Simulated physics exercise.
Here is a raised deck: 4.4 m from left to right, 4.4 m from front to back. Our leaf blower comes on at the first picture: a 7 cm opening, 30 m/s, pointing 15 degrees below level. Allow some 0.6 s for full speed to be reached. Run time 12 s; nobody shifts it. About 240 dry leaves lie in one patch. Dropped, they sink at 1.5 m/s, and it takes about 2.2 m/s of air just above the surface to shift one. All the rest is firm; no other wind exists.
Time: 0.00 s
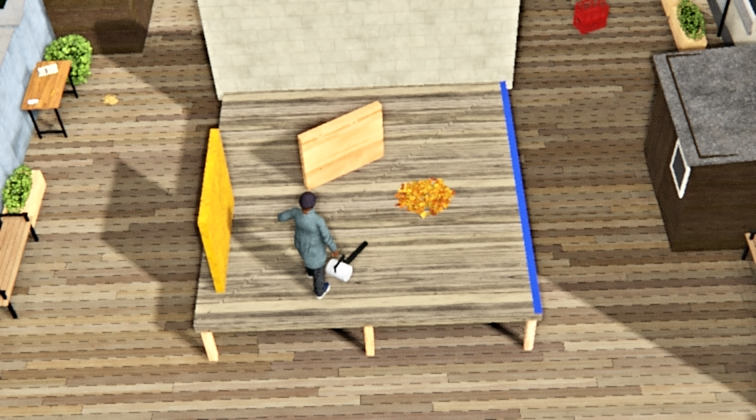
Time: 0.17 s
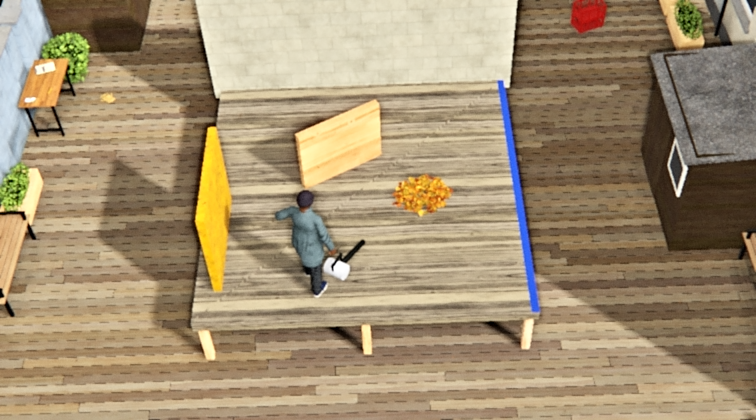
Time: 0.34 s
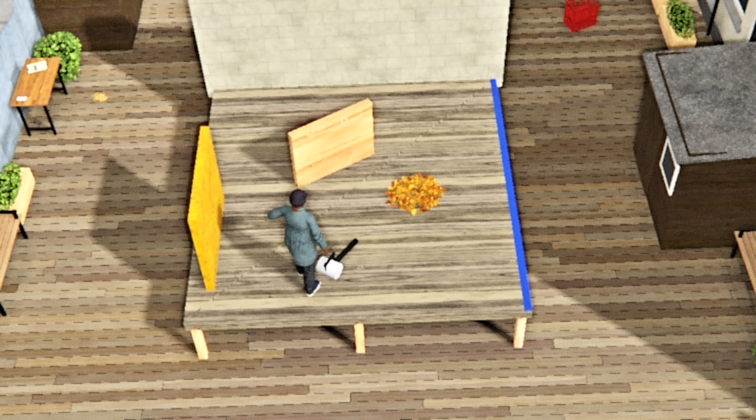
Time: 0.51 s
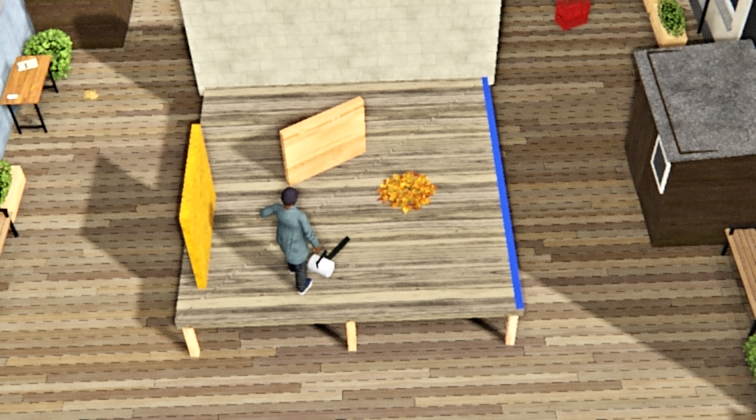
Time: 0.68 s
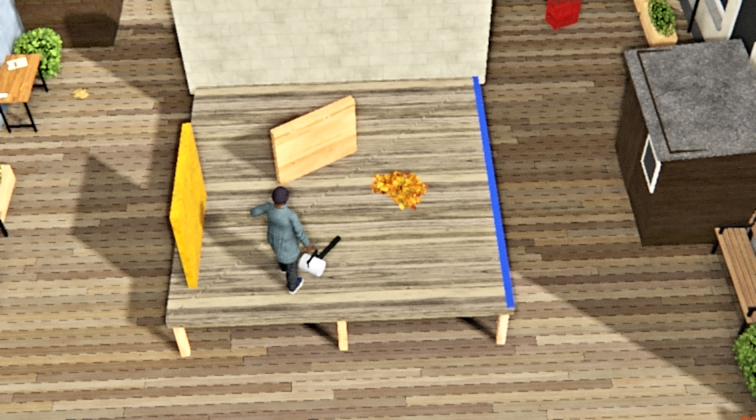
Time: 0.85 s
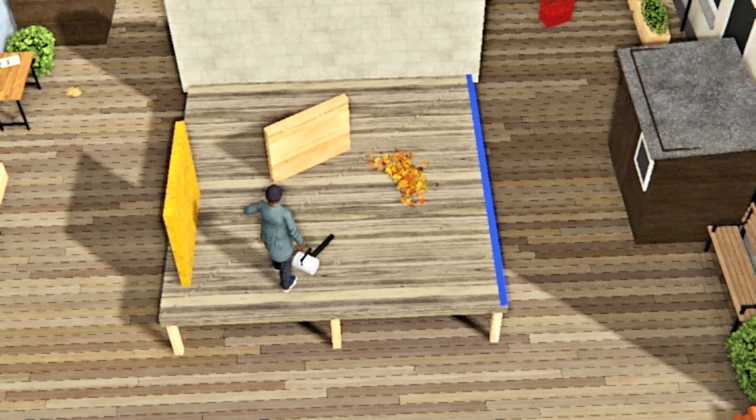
On a raised wooden deck, a person in a long teal coat stands holding a leaf blower near two upright screens, while a round patch of orange leaves lies still. The view drifts slightly, then the leaves begin to shift, and the patch breaks up and spreads into a ragged, uneven shape.
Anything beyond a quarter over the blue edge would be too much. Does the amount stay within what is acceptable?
No, it is too much.
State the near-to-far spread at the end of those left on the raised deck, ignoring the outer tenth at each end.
The middle bunch covers about 2.0 m from near to far.
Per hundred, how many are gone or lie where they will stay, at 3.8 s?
The share is roughly 60 %.
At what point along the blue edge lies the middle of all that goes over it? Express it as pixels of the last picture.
Somewhere about (479, 118).
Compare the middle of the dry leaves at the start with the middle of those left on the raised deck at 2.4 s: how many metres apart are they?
About 1.6 m.
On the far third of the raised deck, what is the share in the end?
I'd estimate around 15 per cent.
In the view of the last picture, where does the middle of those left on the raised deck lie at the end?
I'd put it around (453, 77).
After 2.4 s, 98 % are on the move or not yet settled, 38 % are over the blue edge; the middle of those still in play is near (465, 130).
After 3.8 s, 45 % are on the move or not yet settled, 60 % are over the blue edge; the middle of those still in play is near (467, 129).
After 6.6 s, 29 % are on the move or not yet settled, 70 % are over the blue edge; the middle of those still in play is near (451, 82).
After 12.0 s, at the end, 76 % are over the blue edge; the middle of those still in play is near (453, 77).
